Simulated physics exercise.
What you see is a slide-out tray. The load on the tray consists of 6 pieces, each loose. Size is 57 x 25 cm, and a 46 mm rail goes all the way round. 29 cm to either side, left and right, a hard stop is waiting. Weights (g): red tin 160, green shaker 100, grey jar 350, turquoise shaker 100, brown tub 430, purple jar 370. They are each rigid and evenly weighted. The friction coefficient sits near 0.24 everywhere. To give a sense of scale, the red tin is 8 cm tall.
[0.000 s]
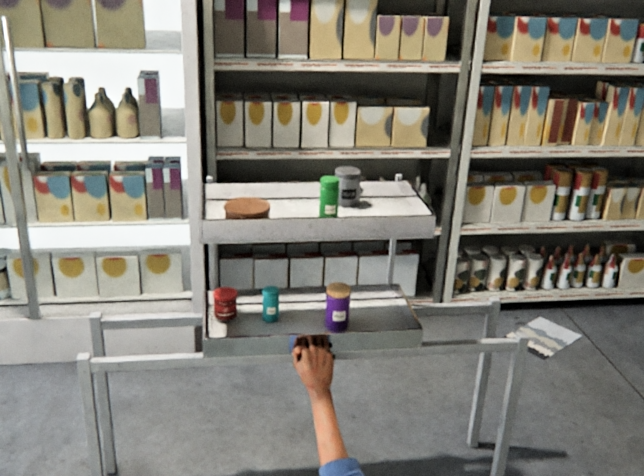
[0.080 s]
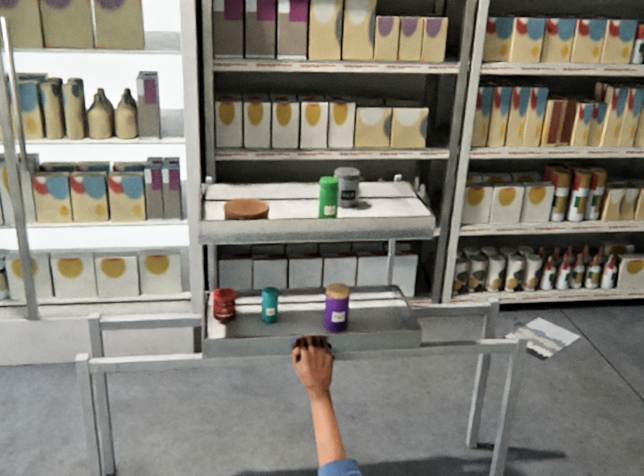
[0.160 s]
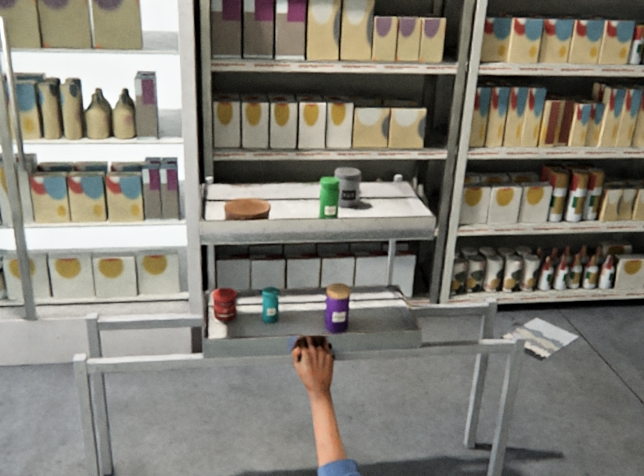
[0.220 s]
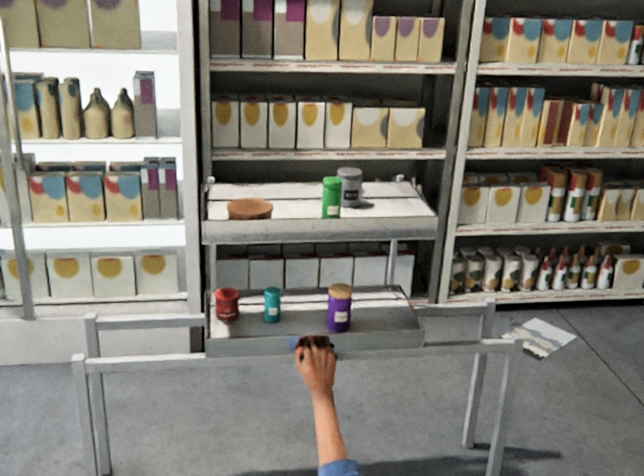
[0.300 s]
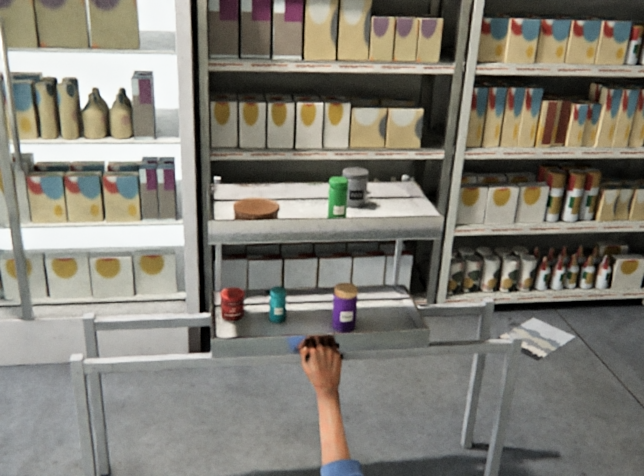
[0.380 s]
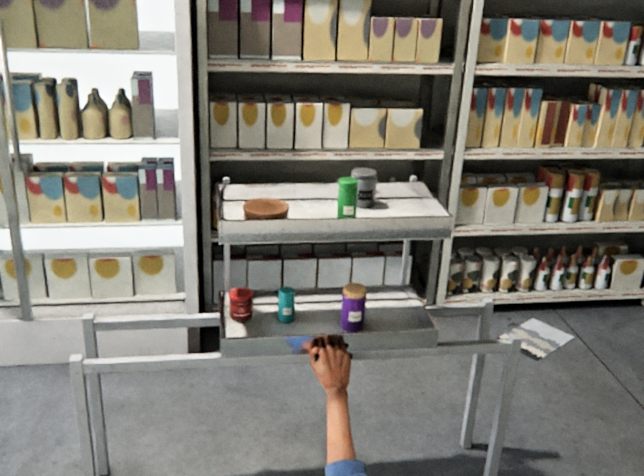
In a store aisle lined with stocked shelves, a hand gripped a two-level tray holding colorful jars and tins, kept it nearly still at first, then slid it slowly a short way right.
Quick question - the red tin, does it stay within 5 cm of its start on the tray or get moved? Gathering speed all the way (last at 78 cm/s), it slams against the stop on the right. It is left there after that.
It loses its position.
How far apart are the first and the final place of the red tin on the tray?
Displacement: Approx. 12 cm.
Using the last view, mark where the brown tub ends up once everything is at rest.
Near (400, 214).
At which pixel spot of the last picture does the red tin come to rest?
Roughly (361, 300).
By 0.78 s, tray moved 29 cm right.
By 0.88 s, tray moved 29 cm right; red tin 7 cm from its spot near (343, 301); turquoise shaker 7 cm from its spot; green shaker 7 cm from its spot.
By 0.98 s, tray moved 29 cm right; red tin 11 cm from its spot near (356, 301); turquoise shaker 11 cm from its spot; green shaker 11 cm from its spot.
When it is over (1.4 s), not toppled but over 5 cm from the start, red tin, green shaker, grey jar, turquoise shaker, brown tub and purple jar. In the last view, red tin near (361, 300).
